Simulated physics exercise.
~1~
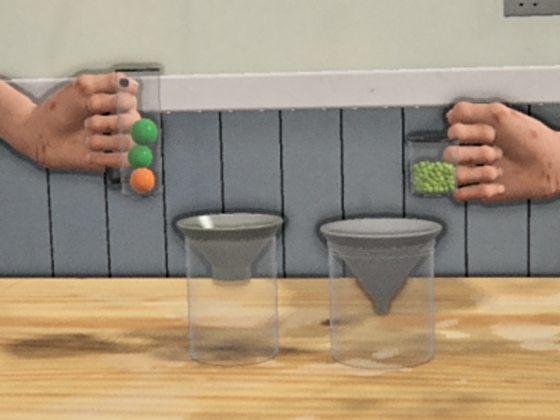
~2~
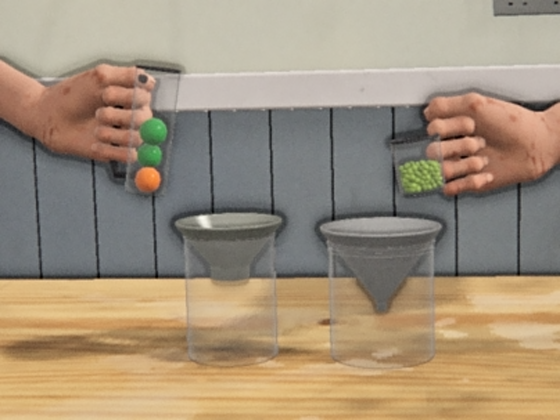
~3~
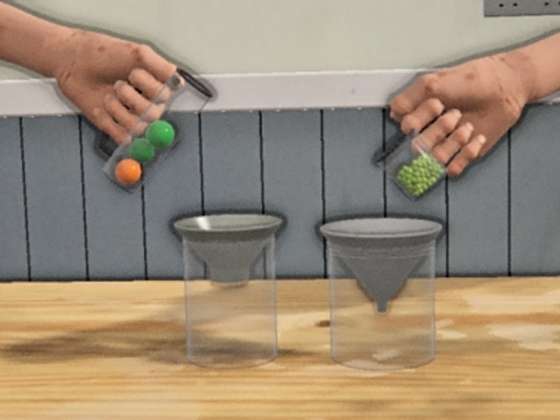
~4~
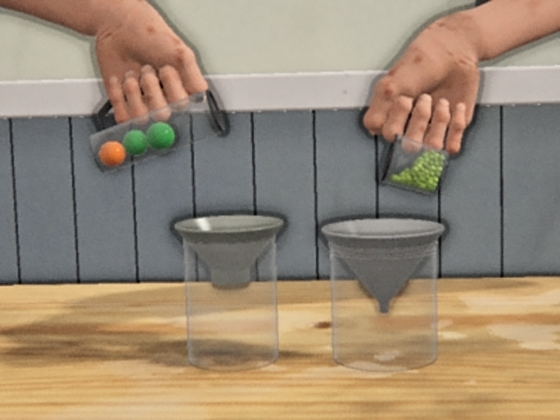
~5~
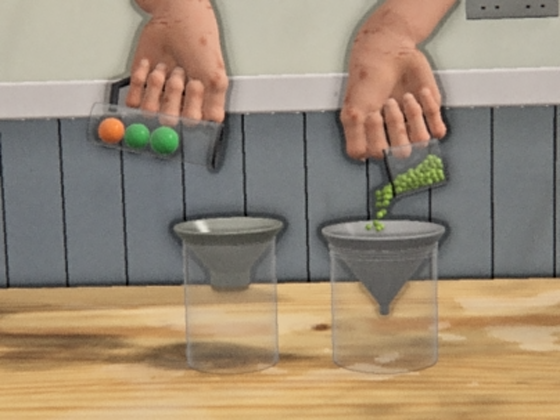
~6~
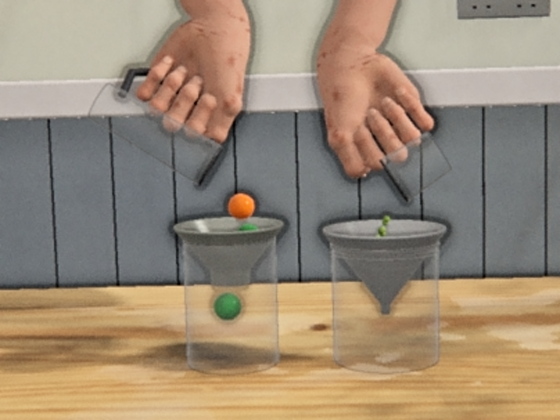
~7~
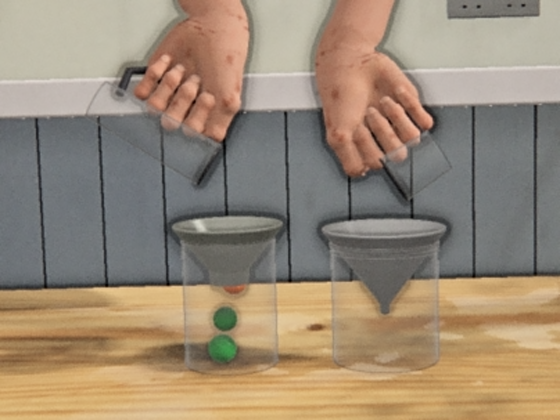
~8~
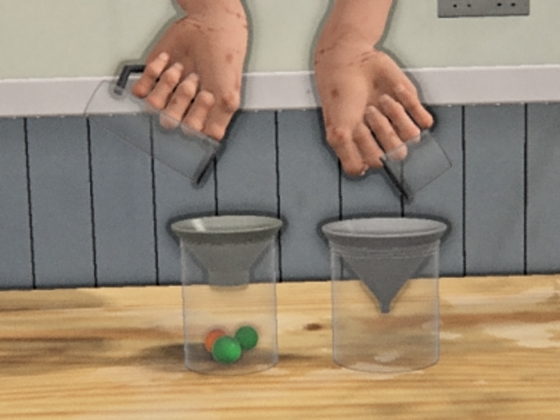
Two hands tipping clear cups over funnels, green and orange balls dropping into the left jar, green pellets staying in the right funnel.
